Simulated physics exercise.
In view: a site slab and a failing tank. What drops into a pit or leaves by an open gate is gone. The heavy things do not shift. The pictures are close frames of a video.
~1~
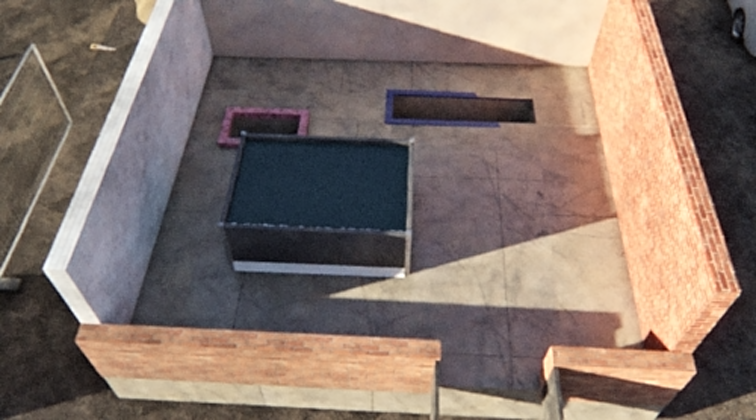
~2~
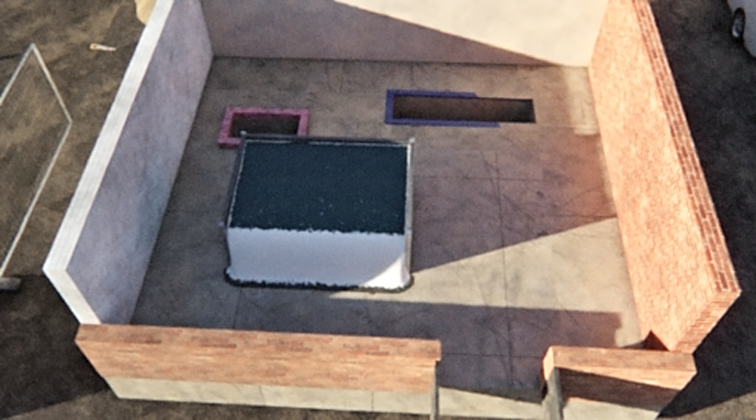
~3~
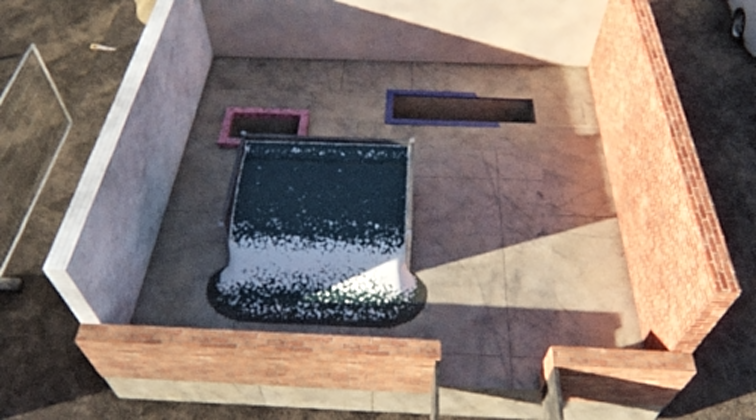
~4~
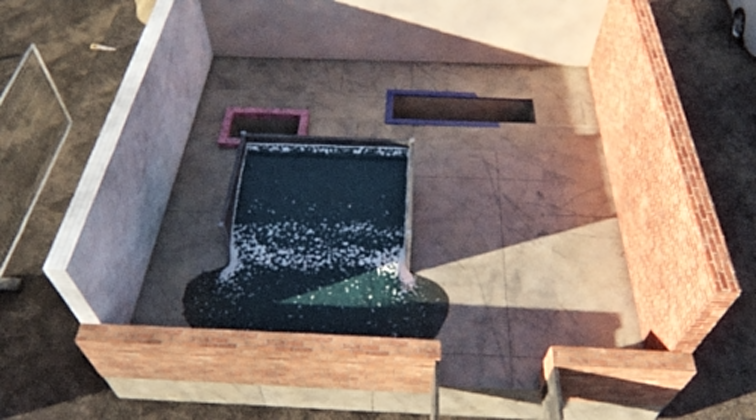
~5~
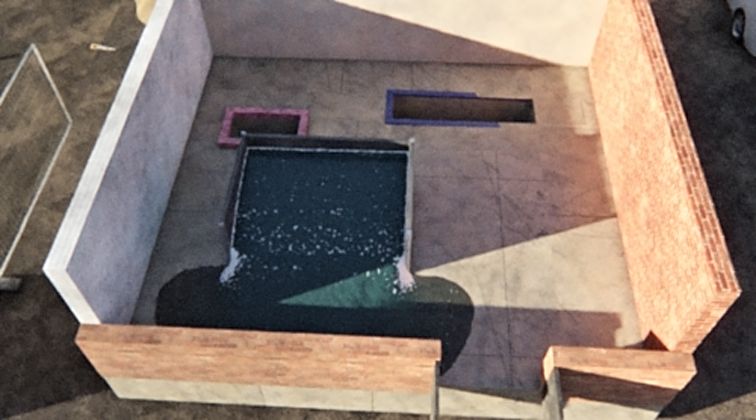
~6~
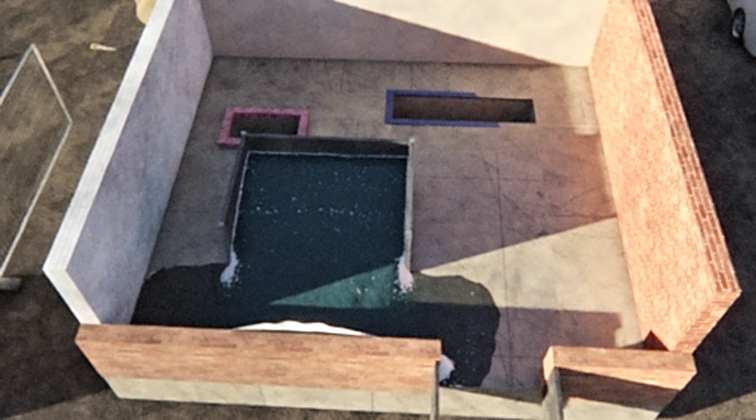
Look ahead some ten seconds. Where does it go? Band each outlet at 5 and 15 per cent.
One by one: The gate takes between 5 and 15 %; the pink pit takes between 5 and 15 %; the blue pit takes more than 15 %.
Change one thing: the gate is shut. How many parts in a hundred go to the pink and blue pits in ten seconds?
In per cent: Pink 6, blue 25.
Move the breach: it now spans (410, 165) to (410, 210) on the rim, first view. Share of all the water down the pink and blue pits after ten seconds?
Per cent: Pink 0, blue 25.
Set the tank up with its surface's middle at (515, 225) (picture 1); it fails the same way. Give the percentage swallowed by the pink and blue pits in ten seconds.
Roughly, in per cent: Pink 0, blue 6.
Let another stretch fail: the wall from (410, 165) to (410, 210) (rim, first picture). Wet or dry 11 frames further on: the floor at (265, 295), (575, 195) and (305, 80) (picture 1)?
One after the other: No water, covered, no water.
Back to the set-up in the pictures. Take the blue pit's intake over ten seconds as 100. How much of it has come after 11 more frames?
Near 0 in a hundred.
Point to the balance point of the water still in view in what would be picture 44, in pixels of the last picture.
At about (359, 221).
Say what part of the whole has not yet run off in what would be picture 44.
Near 80 in a hundred.
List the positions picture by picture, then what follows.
In the first frame, the tank at (322, 185) is whole and still.
In the second frame, the front is at (411, 278), out from the gap at (318, 253).
In the third frame, the front is at (214, 292), out from the gap at (318, 256).
In the fourth frame, the front is at (192, 314), out from the gap at (319, 258).
In the fifth frame, water pours out at (319, 259) and has run to a hidden place.
In the sixth frame, the front is at a hidden place, out from the gap at (319, 259).
A moment on, water covers 20 % of the floor; the gate 1 %, the pink pit 0 %, the blue pit 0 %.
Next, water covers 45 % of the floor; the gate 4 %, the pink pit 0 %, the blue pit 0 %.
Then, water covers 60 % of the floor; the gate 6 %, the pink pit 5 %, the blue pit 0 %.
Later, water covers 95 % of the floor; the gate 8 %, the pink pit 8 %, the blue pit 4 %.
In the end, water covers 100 % of the floor; the gate 12 %, the pink pit 8 %, the blue pit 18 %.
